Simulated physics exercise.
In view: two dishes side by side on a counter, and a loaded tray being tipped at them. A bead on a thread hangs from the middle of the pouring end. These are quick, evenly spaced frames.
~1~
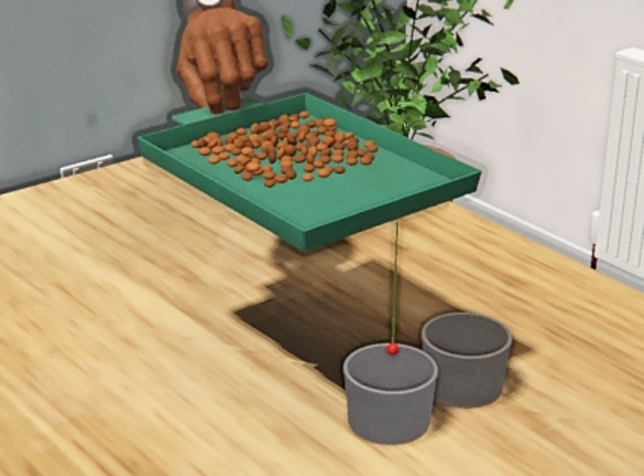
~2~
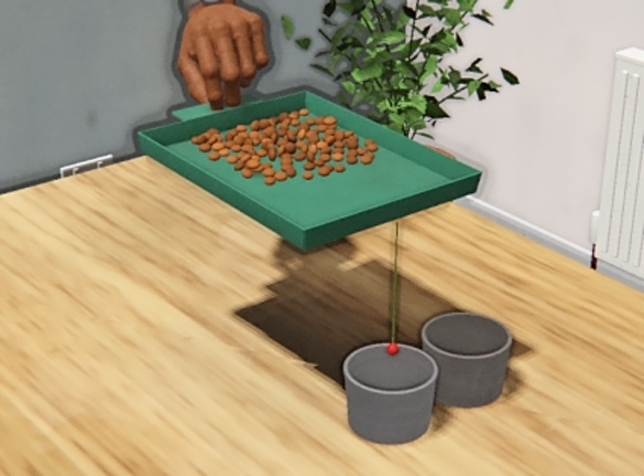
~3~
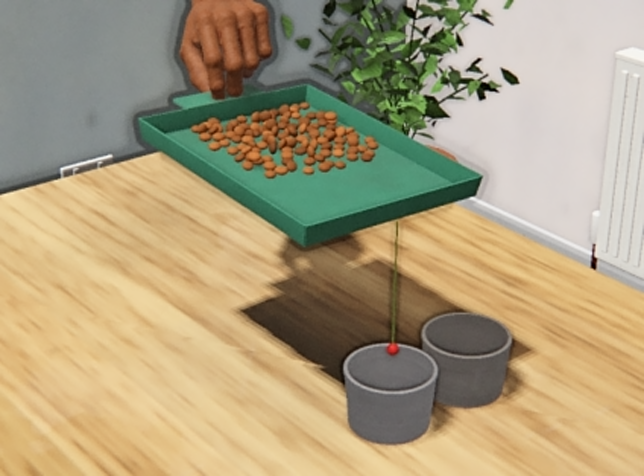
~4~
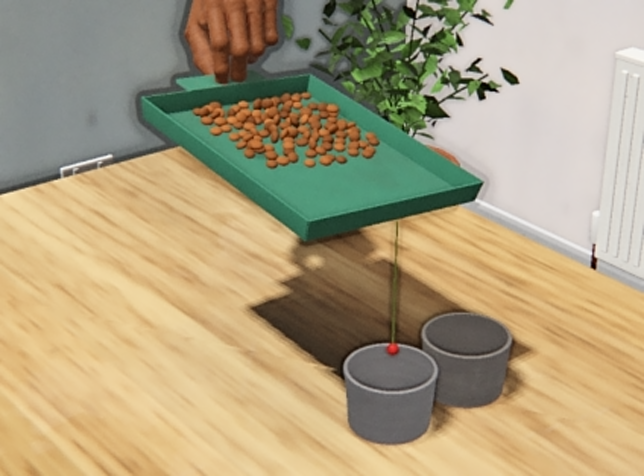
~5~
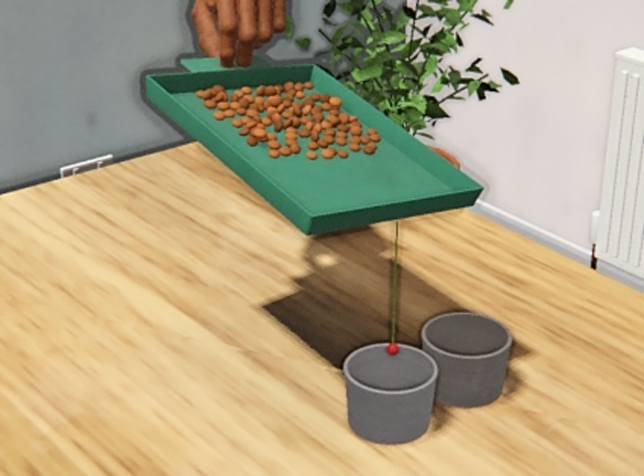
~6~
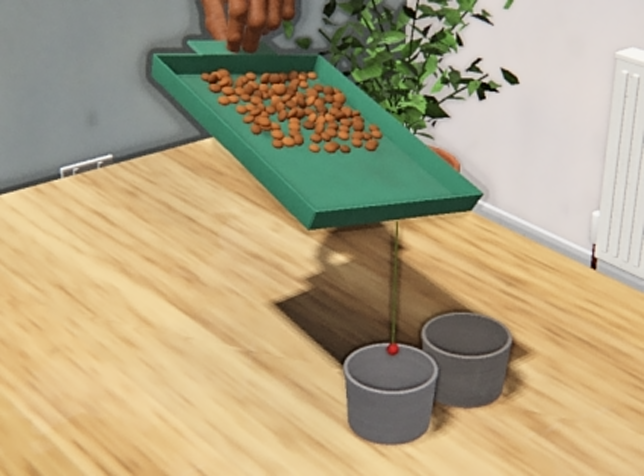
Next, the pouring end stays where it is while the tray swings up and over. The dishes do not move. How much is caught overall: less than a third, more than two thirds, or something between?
They take more than two thirds between them.
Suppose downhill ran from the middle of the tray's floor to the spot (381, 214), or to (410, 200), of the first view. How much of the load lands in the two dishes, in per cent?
In turn 10 and 40 in a hundred.
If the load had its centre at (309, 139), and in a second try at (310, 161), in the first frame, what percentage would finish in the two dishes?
The first gives 80 %, the second 80 %.
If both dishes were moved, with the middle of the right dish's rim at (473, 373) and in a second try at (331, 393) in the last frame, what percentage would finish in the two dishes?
In turn 0 and 0 in a hundred.
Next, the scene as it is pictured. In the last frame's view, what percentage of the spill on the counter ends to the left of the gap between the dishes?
It comes to 60 per cent or so.
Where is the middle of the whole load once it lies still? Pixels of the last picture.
At about (461, 374).
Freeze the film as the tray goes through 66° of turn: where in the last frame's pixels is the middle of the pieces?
Around (439, 194).
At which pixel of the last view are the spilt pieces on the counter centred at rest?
At about (398, 364).
Soon, tray tipped steeply; nearly all on the tray; a small part in the air.
A while on, tray tipped past a quarter turn; a small part on the tray; about two thirds in the right dish; a small part outside both; a small part in the air.
Towards the end, tray tipped past a quarter turn; most in the right dish; about a quarter outside both.
Finally, tray tipped past a quarter turn; none in the left dish; most in the right dish; about a quarter outside both.
